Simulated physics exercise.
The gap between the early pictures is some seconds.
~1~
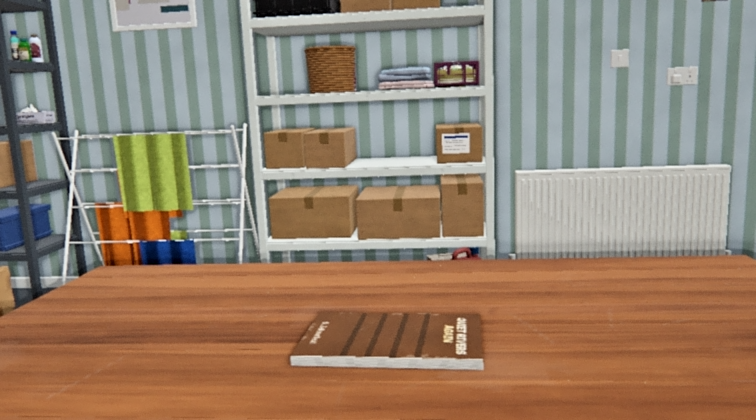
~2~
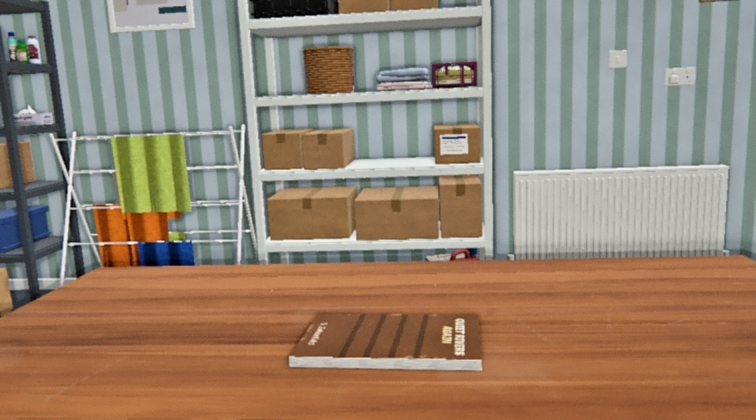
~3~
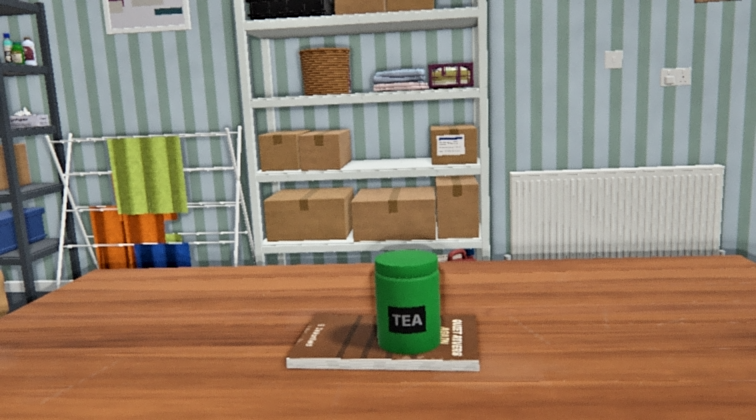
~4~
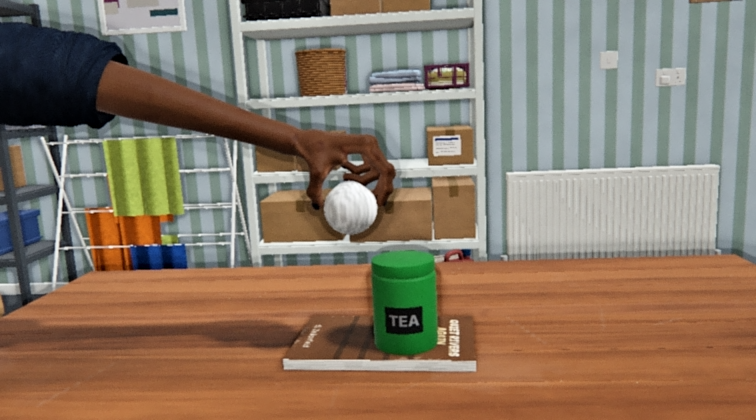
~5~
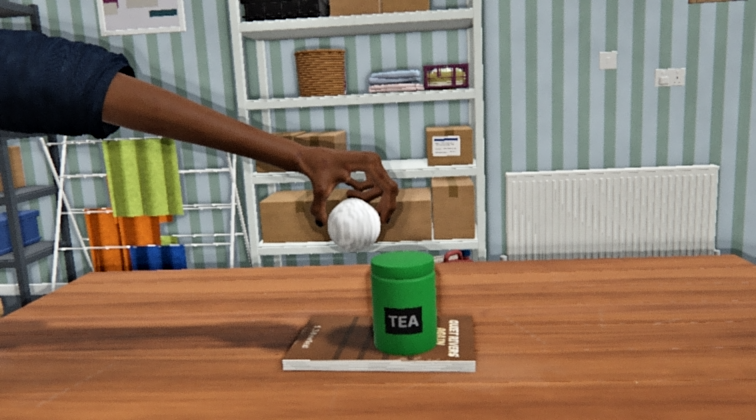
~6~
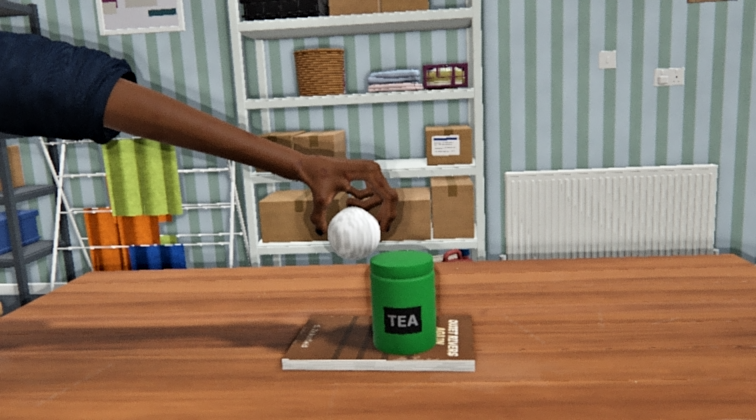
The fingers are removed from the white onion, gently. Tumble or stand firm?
It gives out.
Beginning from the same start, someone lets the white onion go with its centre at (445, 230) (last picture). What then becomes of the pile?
Well, it topples after that.
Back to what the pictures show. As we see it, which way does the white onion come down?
Well, it travels over to the left.
Then, 0.30 s later than the last frame, white onion now fallen.
Then, 0.40 s later than the last frame, things are still on the move.
When it is over, fallen, white onion; the other 2 as before. End places, in pixels of the last picture, white onion near (319, 320). The pile comes apart.
